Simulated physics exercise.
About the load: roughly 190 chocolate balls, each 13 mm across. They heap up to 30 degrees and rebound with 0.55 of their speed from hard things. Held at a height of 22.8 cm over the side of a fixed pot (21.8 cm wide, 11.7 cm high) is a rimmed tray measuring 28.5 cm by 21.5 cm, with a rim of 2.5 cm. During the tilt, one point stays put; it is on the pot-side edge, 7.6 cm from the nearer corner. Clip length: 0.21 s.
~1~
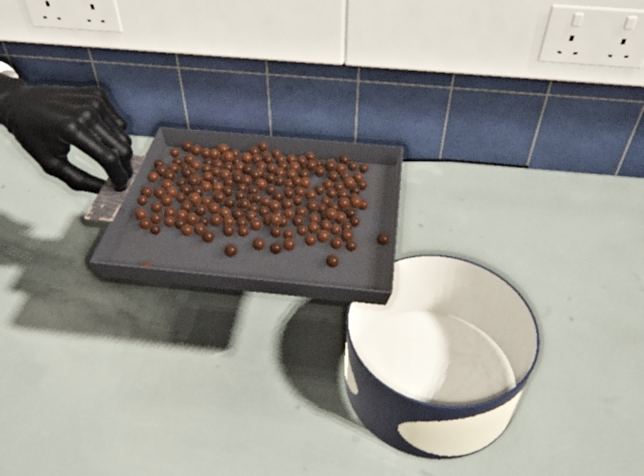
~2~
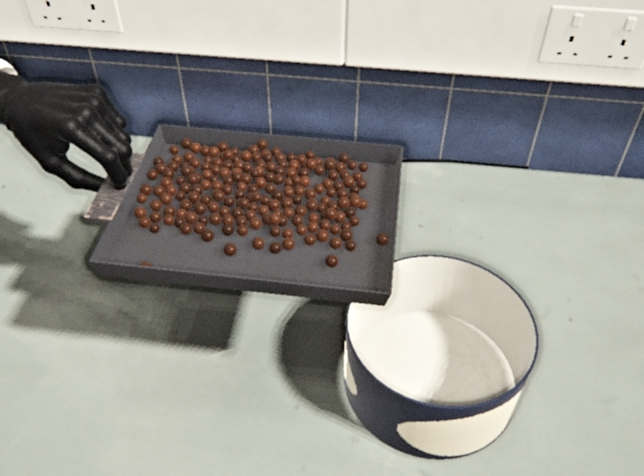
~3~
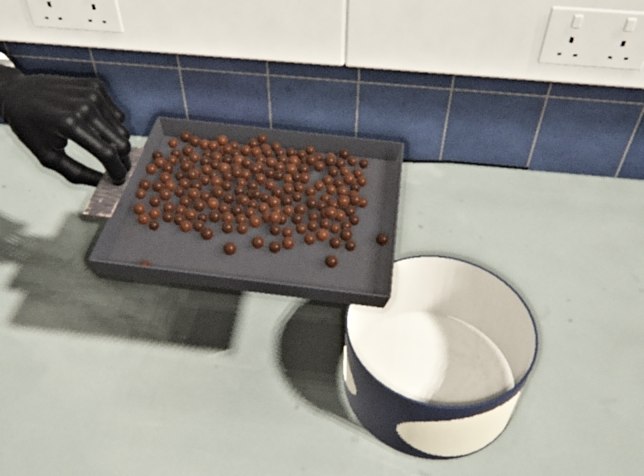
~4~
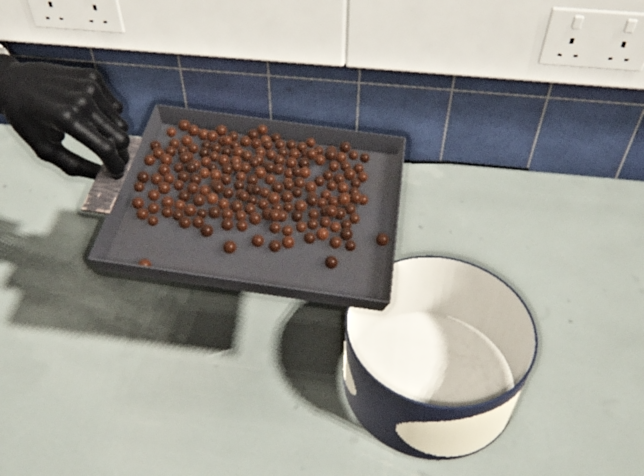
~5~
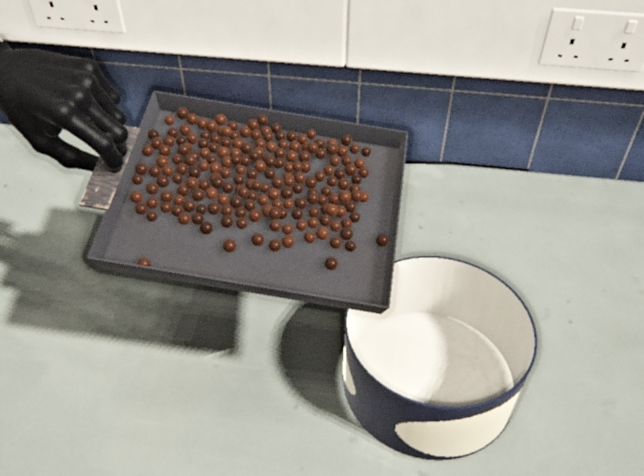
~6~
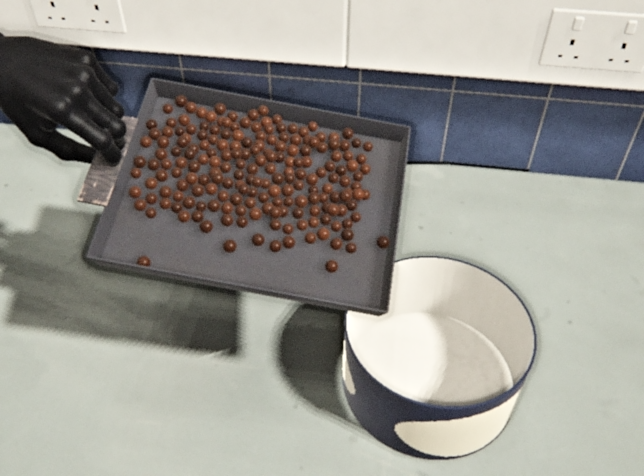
The video shows a black-gloved hand holding a grey rimmed tray of brown chocolate balls beside a white and blue pot, then gradually raising the tray's far left side so it tilts toward the pot, the balls staying spread across it.
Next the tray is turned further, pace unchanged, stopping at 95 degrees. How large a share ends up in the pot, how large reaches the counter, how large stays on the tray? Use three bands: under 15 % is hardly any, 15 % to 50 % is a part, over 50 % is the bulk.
Shares - pot: A part; counter: The bulk; tray: Hardly any.
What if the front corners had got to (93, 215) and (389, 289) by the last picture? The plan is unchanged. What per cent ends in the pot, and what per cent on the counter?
The pot gets 80 and the counter 20.
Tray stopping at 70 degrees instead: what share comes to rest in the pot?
I'd put it at close to 5 per cent.
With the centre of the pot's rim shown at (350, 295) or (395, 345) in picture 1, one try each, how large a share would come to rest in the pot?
I'd say some 45 per cent for the first and some 75 per cent for the second.
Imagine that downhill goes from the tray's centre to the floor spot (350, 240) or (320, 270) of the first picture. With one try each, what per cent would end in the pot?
That would be close to 95 per cent and then close to 55 per cent.
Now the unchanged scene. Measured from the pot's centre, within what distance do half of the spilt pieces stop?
About 22 centimetres.
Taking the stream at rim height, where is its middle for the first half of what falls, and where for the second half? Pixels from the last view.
The first half passes near (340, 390) and the second half near (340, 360).
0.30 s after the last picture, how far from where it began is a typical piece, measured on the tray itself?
Around 9 centimetres.
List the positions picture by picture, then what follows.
The first frame shows tray tilt 0 degrees, front corners at (97, 259) and (387, 288); middle of the pieces at (253, 191); pot at (442, 323).
The second frame shows tray tilt 1 degrees, front corners at (96, 258) and (386, 289); middle of the pieces at (253, 190).
The third frame shows tray tilt 4 degrees, front corners at (96, 257) and (386, 292), lowest corner right front; middle of the pieces at (252, 186).
The fourth frame shows tray tilt 8 degrees, front corners at (95, 255) and (385, 298), lowest corner right front; middle of the pieces at (252, 180).
The fifth frame shows tray tilt 14 degrees, front corners at (94, 254) and (385, 303), lowest corner right front; middle of the pieces at (252, 174).
The sixth frame shows tray tilt 19 degrees, front corners at (93, 253) and (384, 307), lowest corner right front; middle of the pieces at (252, 169); pot at (440, 324).
Then, 0.30 s after the last picture, tilt 56 degrees; the tray holds 100 %, the pot 0 %.
Then, 0.51 s after the last picture, tilt 82 degrees; the tray holds 75 %, the pot 0 %.
Then, 0.82 s after the last picture, tilt 95 degrees; the tray holds 15 %, the pot 15 %.
In the end, pot 25 %, counter 75 %, tray 0 %.
